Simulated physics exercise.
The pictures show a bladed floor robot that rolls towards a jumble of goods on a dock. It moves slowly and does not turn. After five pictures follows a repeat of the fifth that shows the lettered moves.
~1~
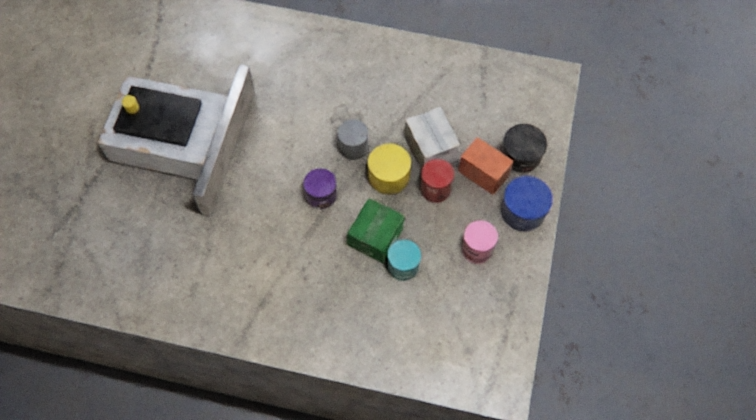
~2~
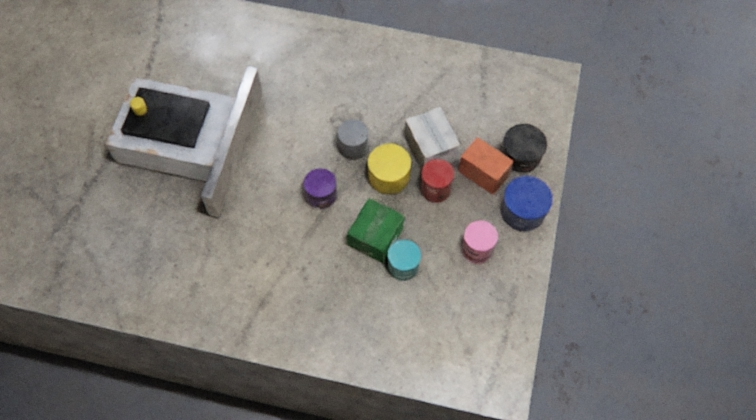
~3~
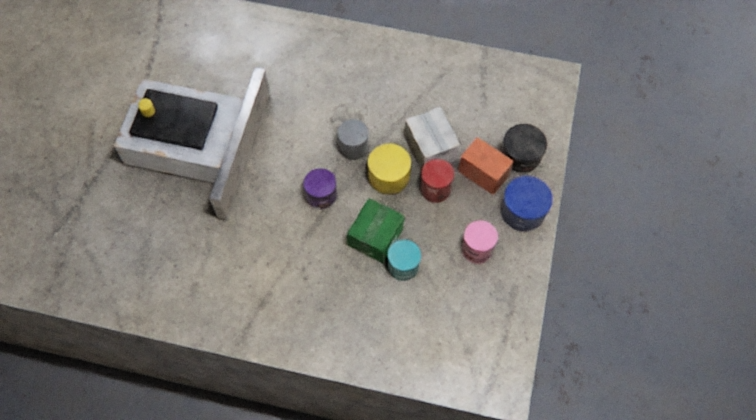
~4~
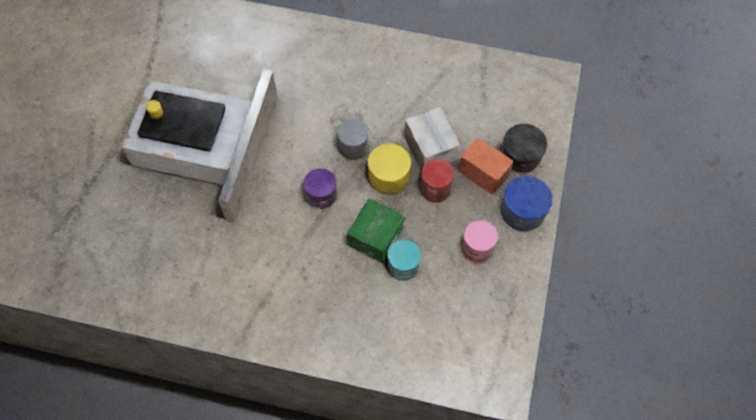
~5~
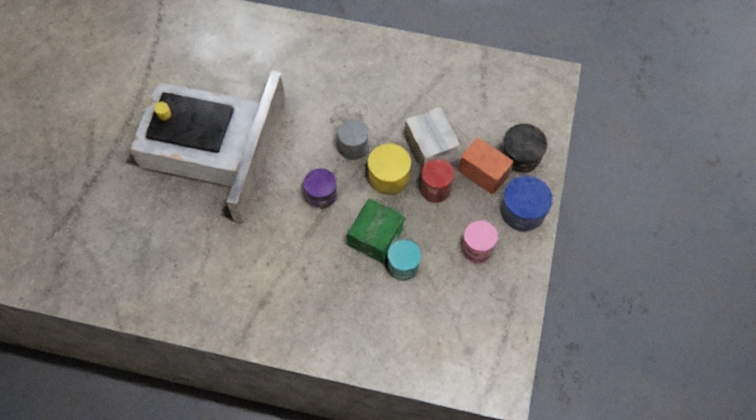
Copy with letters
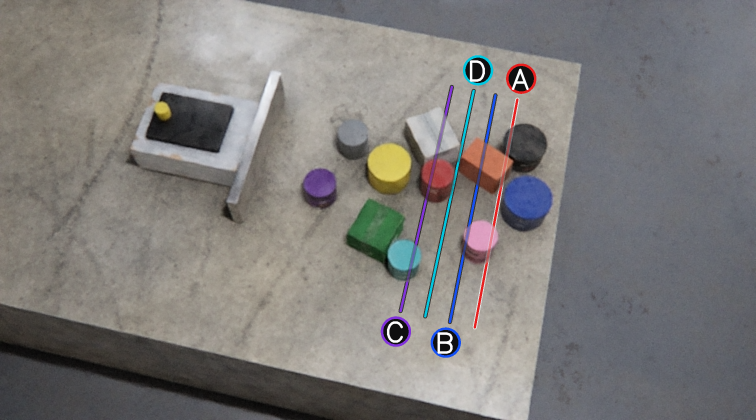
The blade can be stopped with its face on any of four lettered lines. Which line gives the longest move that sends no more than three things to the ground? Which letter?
Line A.
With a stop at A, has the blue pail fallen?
Yes.
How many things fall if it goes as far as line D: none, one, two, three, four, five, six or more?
The count is none.
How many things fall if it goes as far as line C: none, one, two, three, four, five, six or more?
The count is none.
On the marked copy, A at (497, 206); B at (474, 201); C at (428, 192); D at (451, 196).
Following A. Soon after the start, robot (281, 140); grey canister (370, 143); purple pail (356, 196).
Later, robot (367, 158); orange crate (492, 167); red pail (485, 201).
In the end, robot (436, 172); blue pail over the edge; pink pail over the edge; two fallen.
As for the rest, B is within the limit but short; C is within the limit but short; D is within the limit but short.
